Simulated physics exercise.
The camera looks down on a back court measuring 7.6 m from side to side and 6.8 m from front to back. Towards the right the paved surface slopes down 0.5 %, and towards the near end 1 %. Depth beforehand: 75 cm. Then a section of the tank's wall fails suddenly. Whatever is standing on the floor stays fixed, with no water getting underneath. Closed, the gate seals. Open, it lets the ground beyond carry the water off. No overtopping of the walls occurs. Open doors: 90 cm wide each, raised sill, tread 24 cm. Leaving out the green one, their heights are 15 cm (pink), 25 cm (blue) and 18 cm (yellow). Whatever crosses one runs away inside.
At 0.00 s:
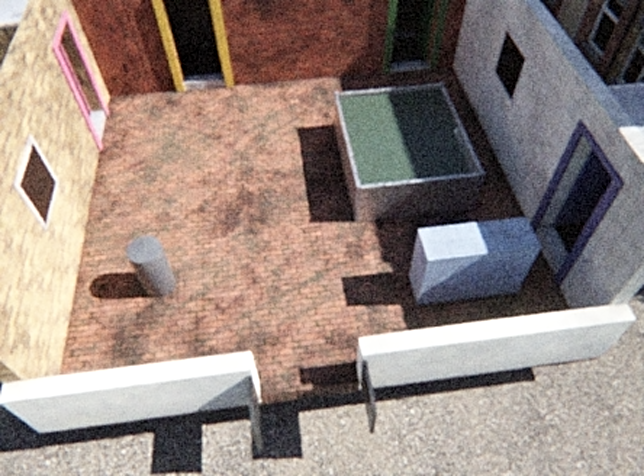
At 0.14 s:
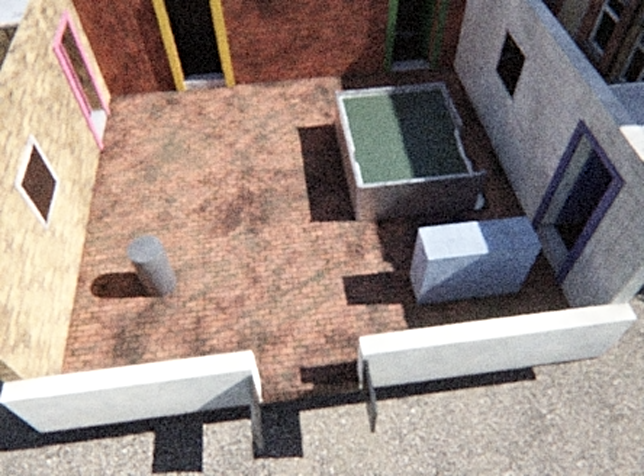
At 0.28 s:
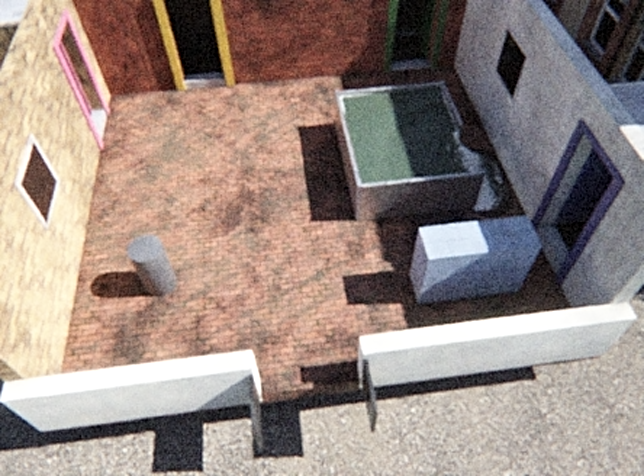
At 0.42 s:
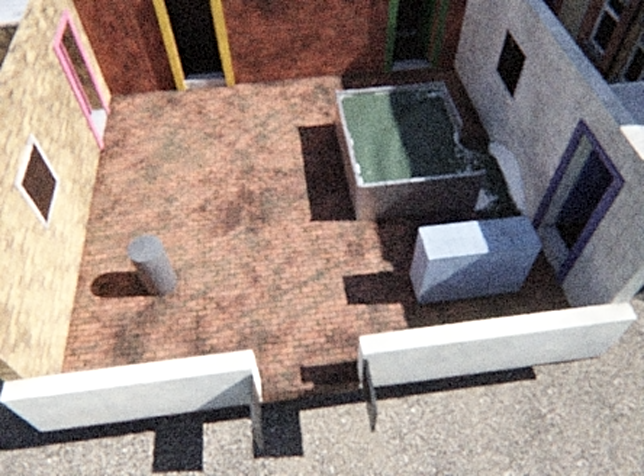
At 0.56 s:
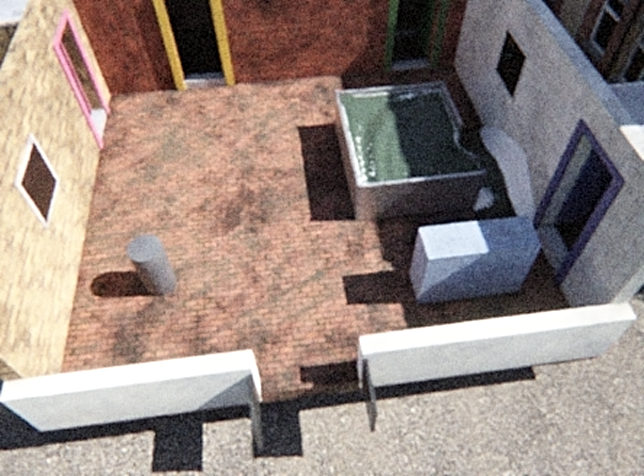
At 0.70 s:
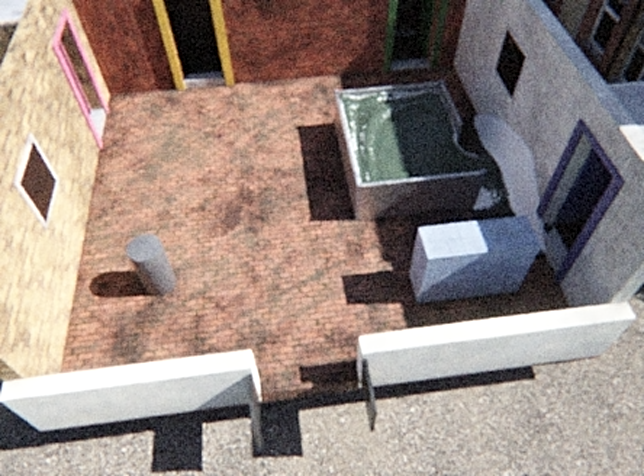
Water pouring from the right side of a raised tank in a brick-paved court, spreading over the floor towards the right wall.
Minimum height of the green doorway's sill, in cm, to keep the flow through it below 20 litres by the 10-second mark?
Roughly 25 cm.
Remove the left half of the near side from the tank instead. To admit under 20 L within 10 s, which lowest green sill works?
With that break, close to 6.5 cm.
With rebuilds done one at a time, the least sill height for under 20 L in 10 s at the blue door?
Blue - roughly 16 cm.
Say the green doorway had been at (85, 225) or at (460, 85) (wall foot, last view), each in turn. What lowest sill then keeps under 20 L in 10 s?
First place around 8.5 cm, second around 19 cm.
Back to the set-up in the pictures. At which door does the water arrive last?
Final door: Pink.
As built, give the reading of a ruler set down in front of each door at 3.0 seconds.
Depths in cm - pink: 0, blue: 16, yellow: 0, green: 22.
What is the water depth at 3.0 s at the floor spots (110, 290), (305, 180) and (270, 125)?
Depth: About 0, 0, 0 cm.
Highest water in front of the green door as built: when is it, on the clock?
Roughly at 2.8 s.
After 1.4 s water covers 15 % of the floor, deepest (64 cm) near (501, 186); it has not reached the green door.
After 3.0 s water covers 35 % of the floor, deepest (38 cm) near (577, 324); 22 cm at the green door, 133 litres in over its 7 cm sill.
After 10.0 s water covers 95 % of the floor, deepest (14 cm) near (571, 337); 7 cm at the green door, 373 litres in over its 7 cm sill.
At the green door as built, the water arrived by 1.5 s and peaked near 24 cm at 2.8 s.
With a sill of 21.5 cm, 44 litres would have come in within the 10 s; with 29.5 cm, 6 litres. So under 20 litres takes about 25 cm.
